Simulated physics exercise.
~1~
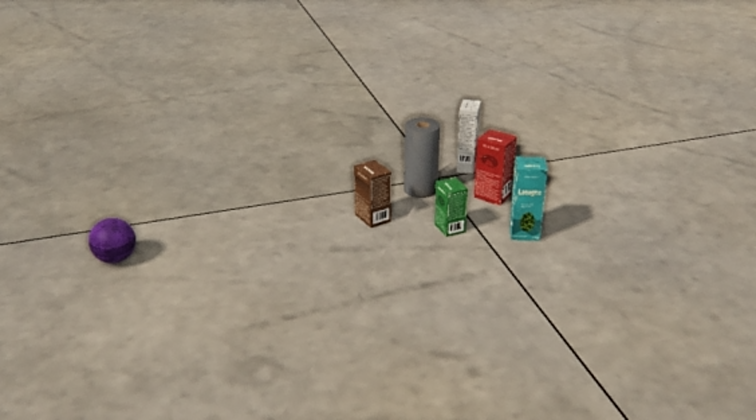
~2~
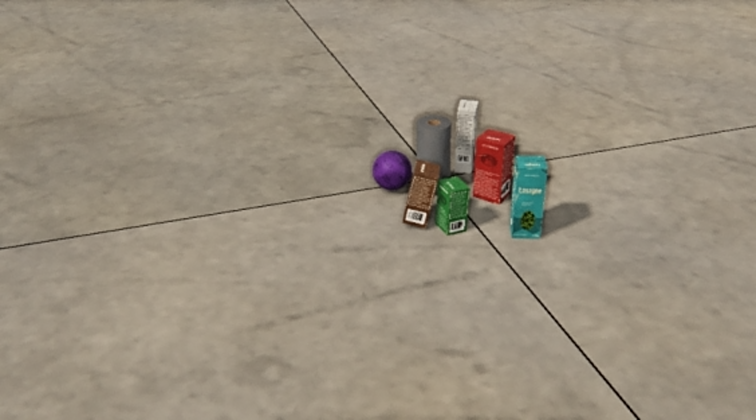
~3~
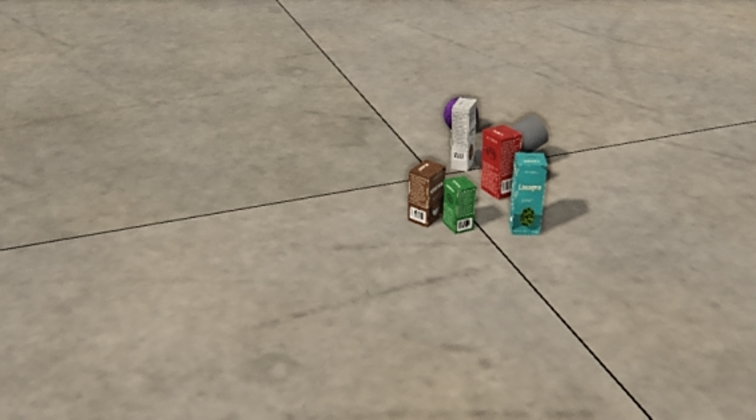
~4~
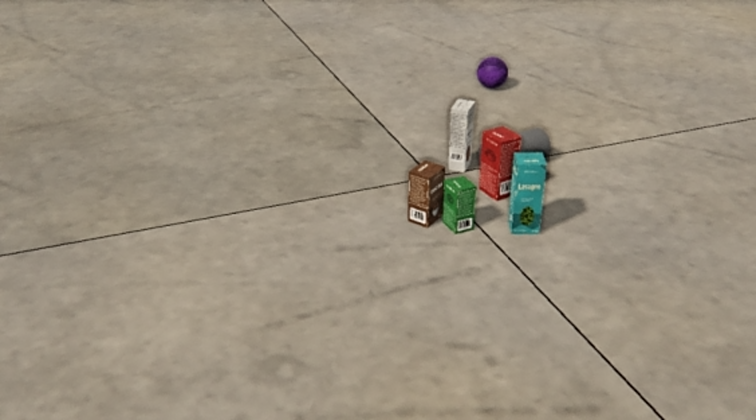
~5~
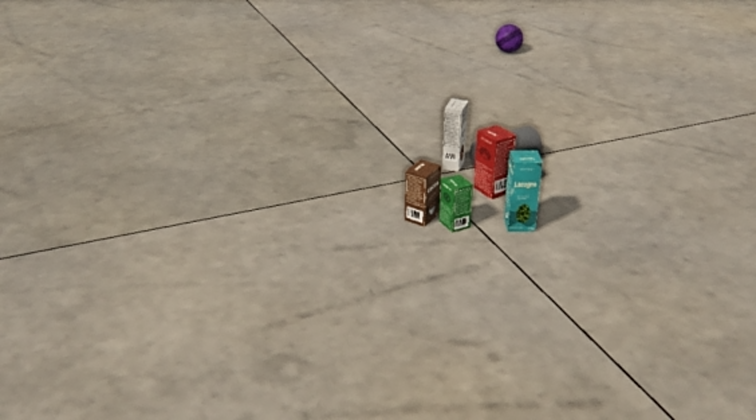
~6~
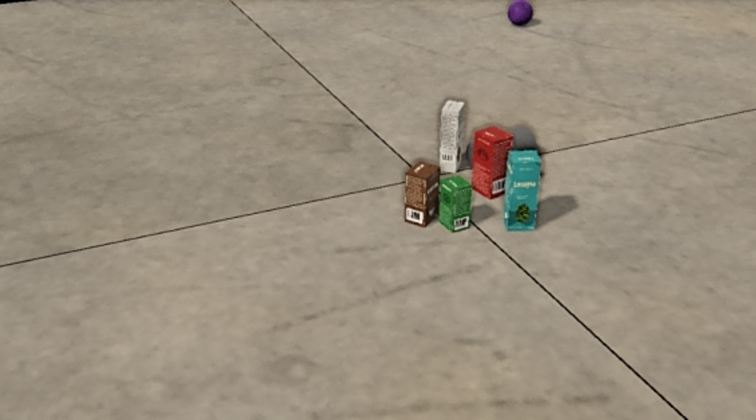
Purple ball rolling into cartons, shoving the brown one aside and toppling a grey roll, then rolling away behind the upright cartons.
